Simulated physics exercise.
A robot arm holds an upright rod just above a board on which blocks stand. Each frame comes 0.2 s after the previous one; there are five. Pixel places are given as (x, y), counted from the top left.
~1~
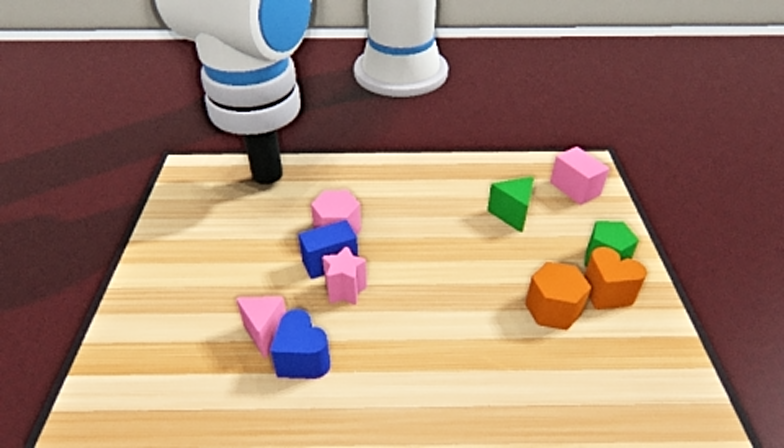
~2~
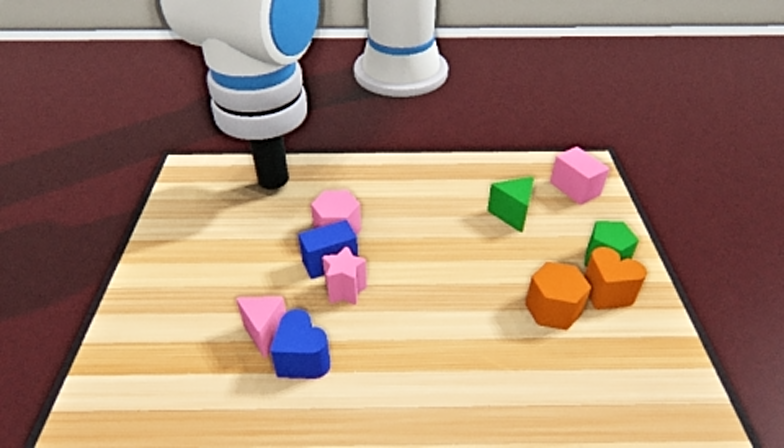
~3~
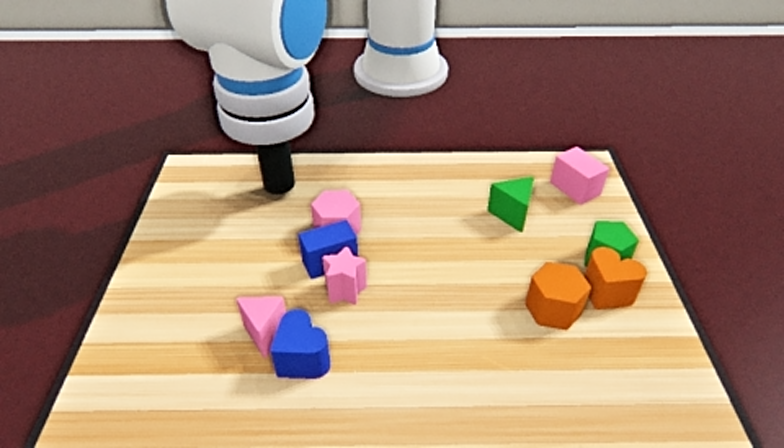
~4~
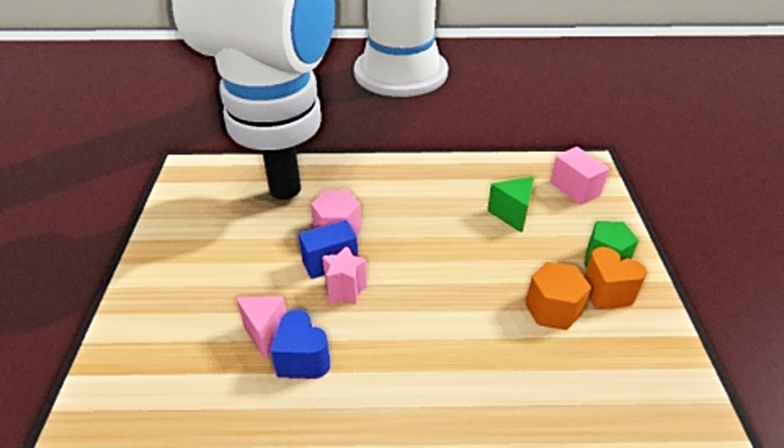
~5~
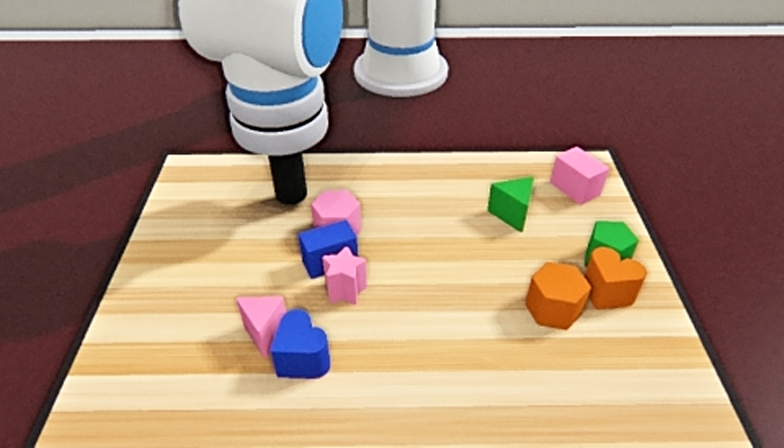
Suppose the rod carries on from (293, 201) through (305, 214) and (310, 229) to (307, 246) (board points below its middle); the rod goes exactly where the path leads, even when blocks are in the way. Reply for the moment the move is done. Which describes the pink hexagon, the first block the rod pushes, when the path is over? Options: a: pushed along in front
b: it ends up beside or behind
b
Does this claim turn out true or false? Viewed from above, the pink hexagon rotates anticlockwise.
The claim holds.
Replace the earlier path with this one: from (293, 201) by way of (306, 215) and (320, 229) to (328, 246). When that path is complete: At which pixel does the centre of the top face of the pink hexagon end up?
So, by the moment the path ends, you'll find the top centre of the pink hexagon at (366, 219).
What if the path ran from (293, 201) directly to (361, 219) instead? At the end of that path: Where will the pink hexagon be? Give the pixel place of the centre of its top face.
It will likely be found at (365, 218).
What follows on the original path. Halfway along, rod at (308, 214); pink hexagon at (338, 205).
At the end, rod at (306, 239); blue oblong at (332, 238), turned 15° clockwise; pink hexagon at (346, 210), turned 20° anticlockwise; pink star block unmoved.
